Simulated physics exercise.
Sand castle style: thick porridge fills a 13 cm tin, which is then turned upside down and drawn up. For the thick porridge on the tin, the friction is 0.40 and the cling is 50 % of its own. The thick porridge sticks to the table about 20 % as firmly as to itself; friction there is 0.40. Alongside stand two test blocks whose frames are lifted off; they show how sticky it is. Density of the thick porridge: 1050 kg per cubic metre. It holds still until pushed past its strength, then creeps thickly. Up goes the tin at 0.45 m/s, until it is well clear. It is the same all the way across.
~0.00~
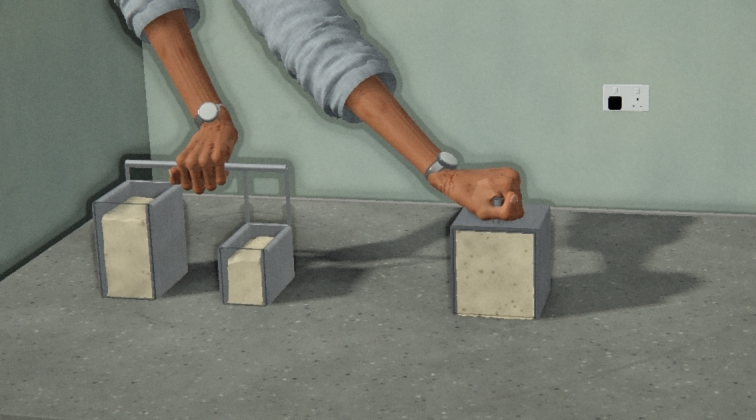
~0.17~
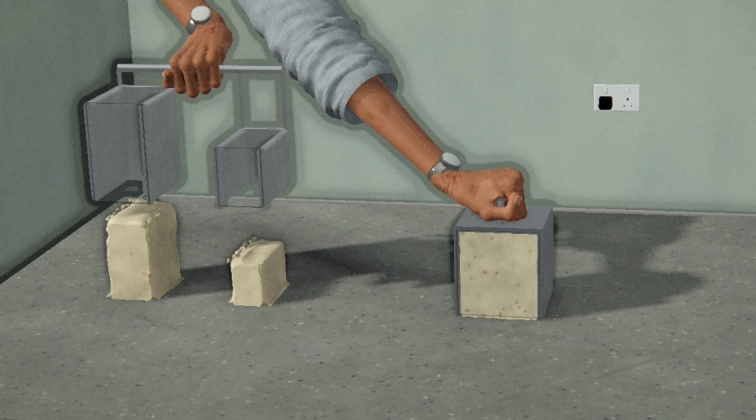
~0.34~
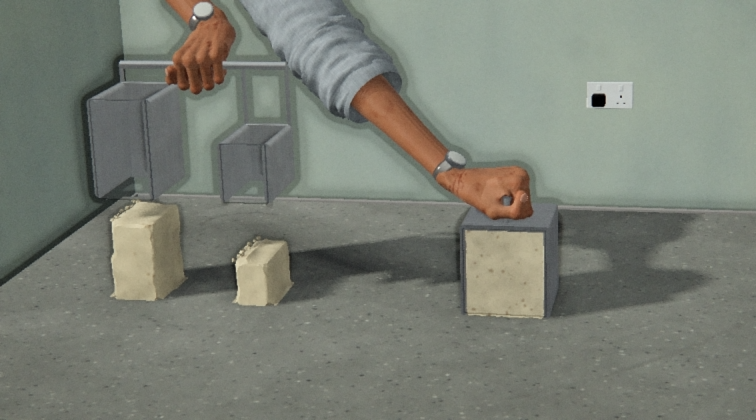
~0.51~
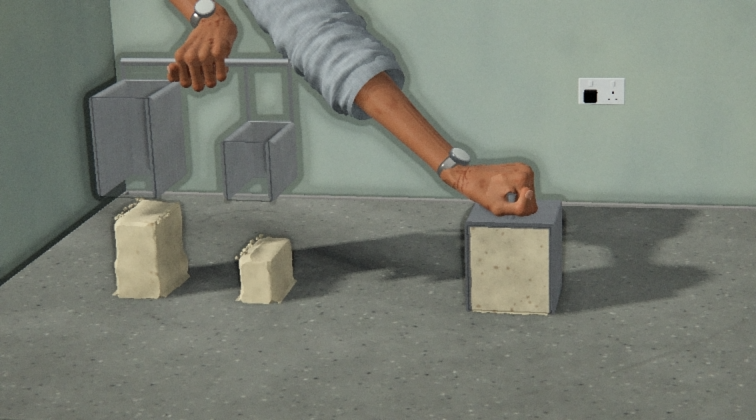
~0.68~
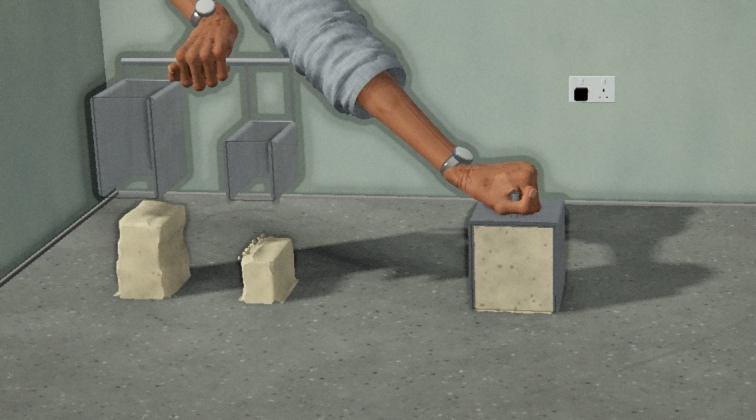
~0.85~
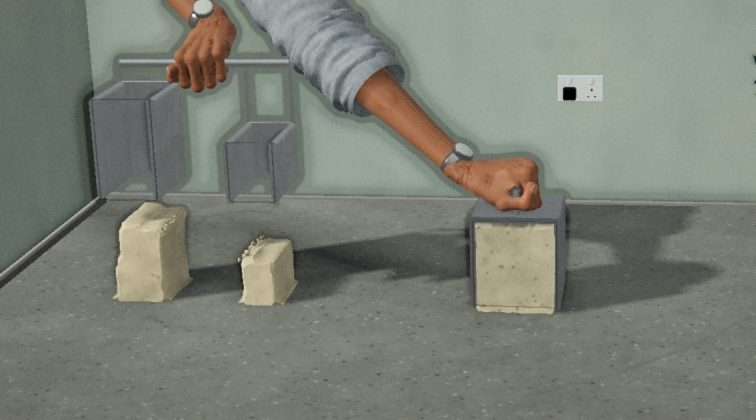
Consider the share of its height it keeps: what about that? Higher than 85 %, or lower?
Higher.
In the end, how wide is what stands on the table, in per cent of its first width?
I'd put it at some 100 %.
After 1.05 s, the tin is up by 9.0 cm.
After 1.28 s, the tin is up by 19 cm; what stands on the table is 97 % of the tin's depth.
After 1.51 s, the tin is up by 25 cm; what stands on the table is 96 % of the tin's depth.
After 1.75 s, the tin is up by 25 cm; what stands on the table is 96 % of the tin's depth.
After 1.85 s, at the end, the tin is up by 25 cm; what stands on the table is 96 % of the tin's depth.
